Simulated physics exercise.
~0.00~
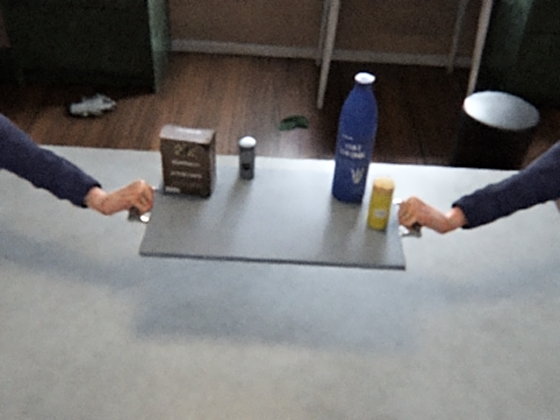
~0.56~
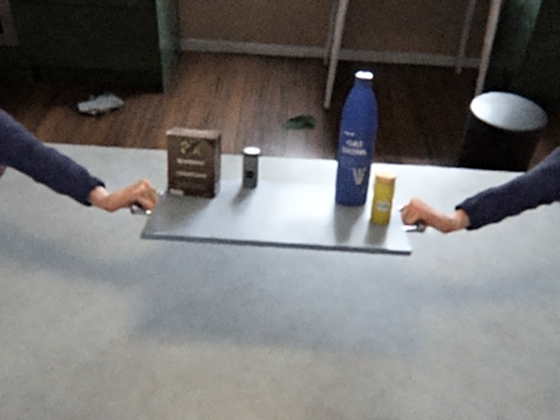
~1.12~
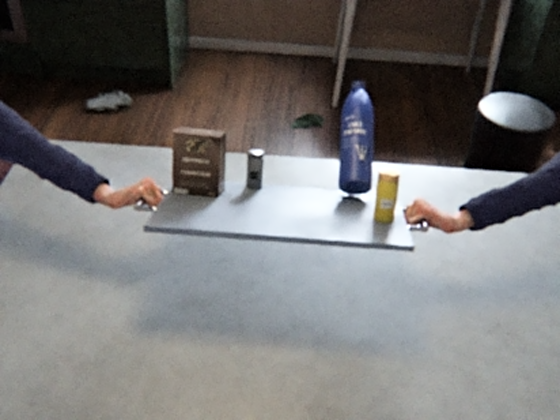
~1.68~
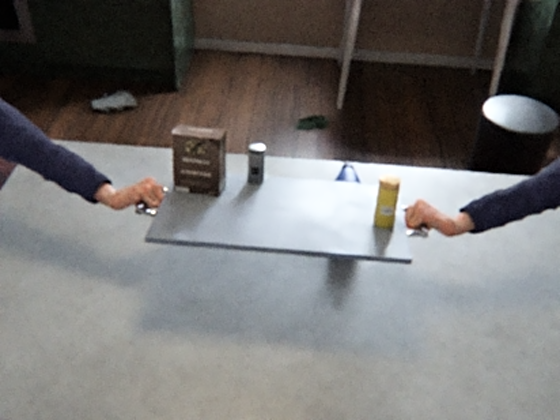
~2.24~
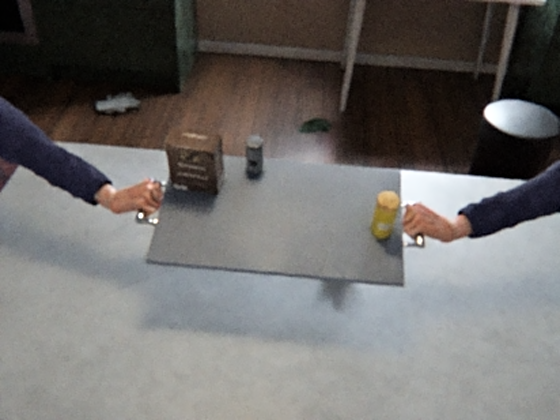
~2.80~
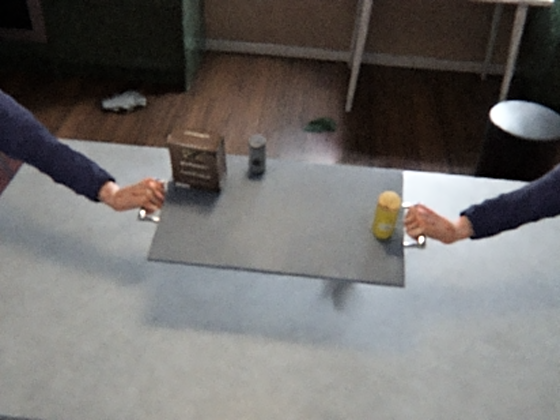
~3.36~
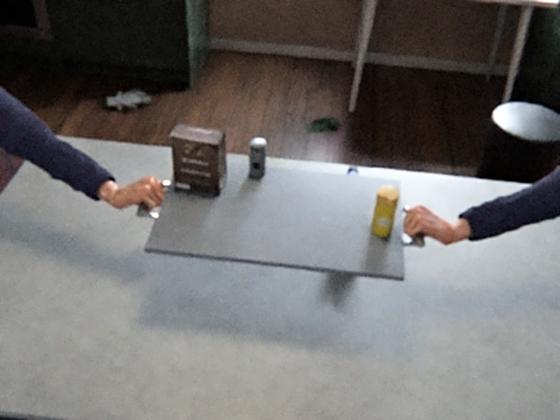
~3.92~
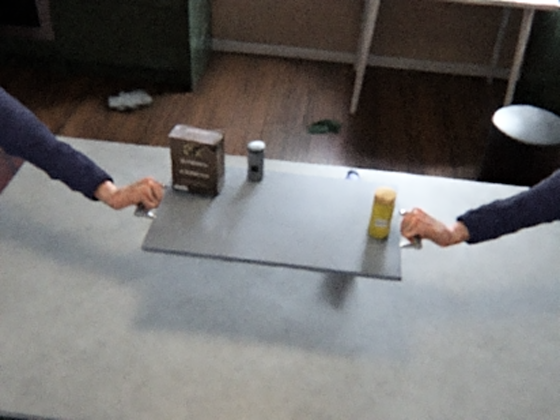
A gray tray held between two hands tipped away from the viewer, and the tall blue bottle slid off its far edge, then the tray tilted back toward the viewer and leveled out with the brown packet and two small shakers still standing on it.
